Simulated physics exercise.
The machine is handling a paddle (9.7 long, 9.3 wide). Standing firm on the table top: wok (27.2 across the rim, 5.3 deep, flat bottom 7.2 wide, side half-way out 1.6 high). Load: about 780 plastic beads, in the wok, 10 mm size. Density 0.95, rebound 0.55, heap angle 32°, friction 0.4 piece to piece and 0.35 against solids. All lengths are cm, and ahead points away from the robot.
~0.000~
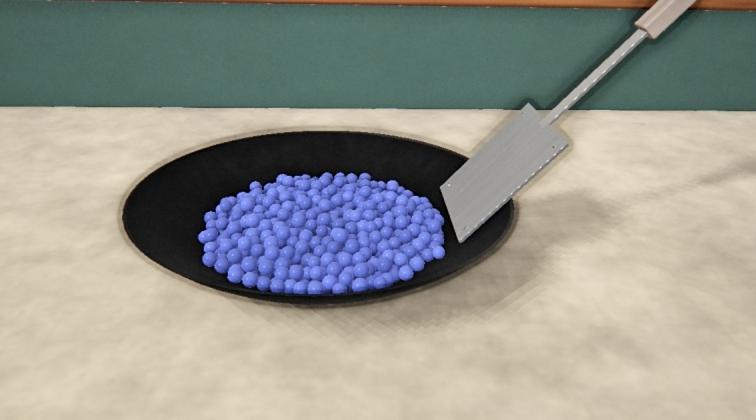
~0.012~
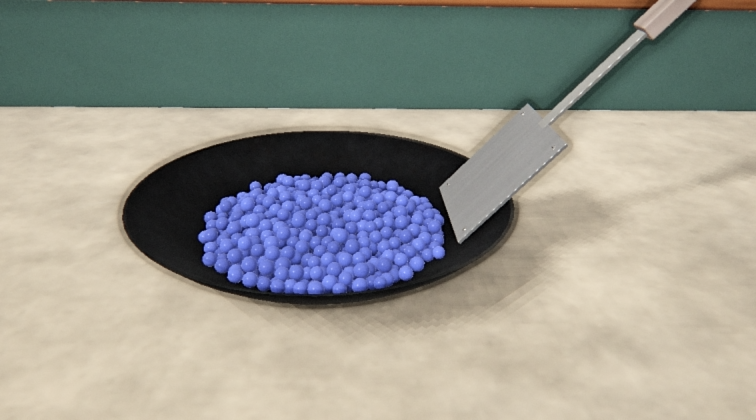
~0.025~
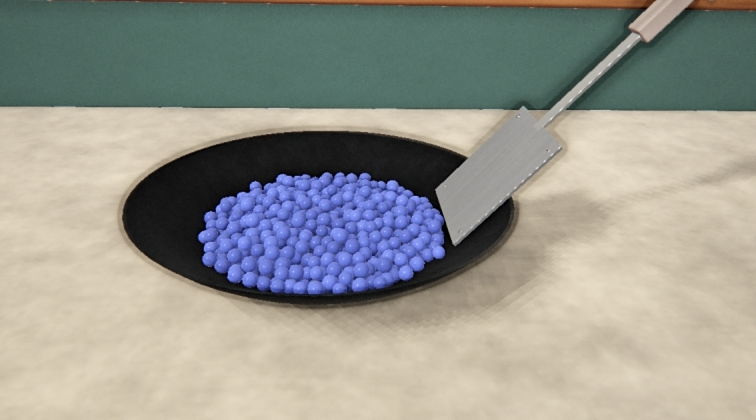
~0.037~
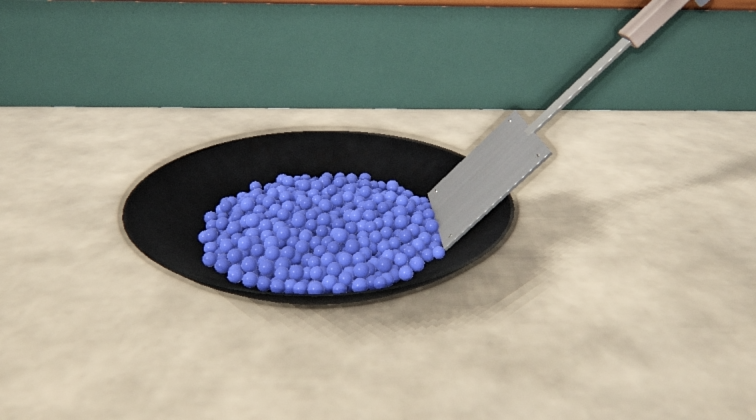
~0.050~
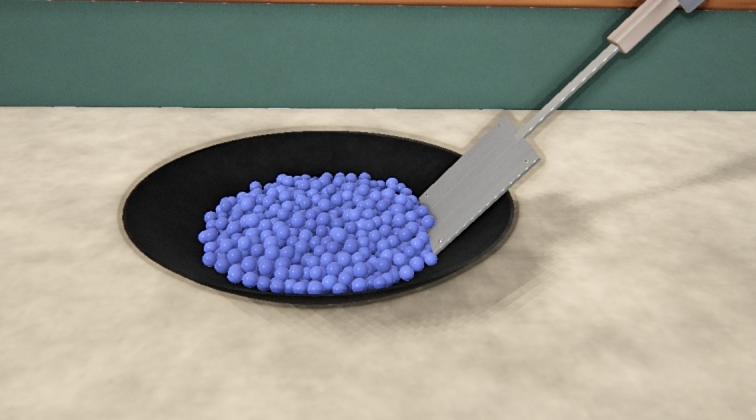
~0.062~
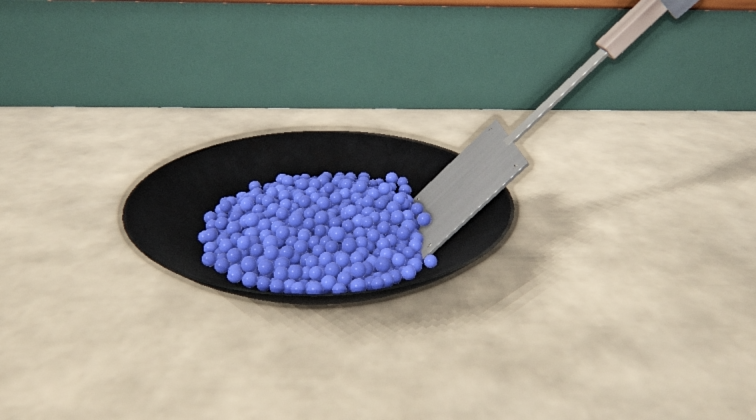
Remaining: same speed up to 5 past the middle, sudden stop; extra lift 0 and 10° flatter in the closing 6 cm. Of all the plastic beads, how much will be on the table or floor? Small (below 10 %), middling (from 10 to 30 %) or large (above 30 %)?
A small share, below 10 %, ends on the table or floor.
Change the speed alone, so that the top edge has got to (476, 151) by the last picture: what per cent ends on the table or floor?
About 10 per cent.
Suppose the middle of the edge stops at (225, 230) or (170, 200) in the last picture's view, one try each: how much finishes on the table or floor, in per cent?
About 15 and 45 per cent.
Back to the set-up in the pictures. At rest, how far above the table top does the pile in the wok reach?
Some 7.0 cm.
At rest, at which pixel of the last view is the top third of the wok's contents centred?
Near (202, 195).
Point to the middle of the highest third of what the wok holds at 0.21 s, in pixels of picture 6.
At about (239, 202).
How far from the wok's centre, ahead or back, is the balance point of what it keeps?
Roughly 5.5 cm ahead.
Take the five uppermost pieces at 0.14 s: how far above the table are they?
Roughly 5 cm.
After 0.14 s, sloping 48°, highest piece 6 above the table; 784 in the wok.
After 0.21 s, sloping 44°, highest piece 6 above the table; 784 in the wok.
After 0.45 s, sloping 38°, highest piece 7 above the table; 738 in the wok, 43 on the table or floor, 3 on the blade or in flight.
After 1.50 s, sloping 38°, highest piece 7 above the table; 735 in the wok, 49 on the table or floor.
In the end, 735 in the wok, 49 on the table or floor. That is 6 % on the table or floor.
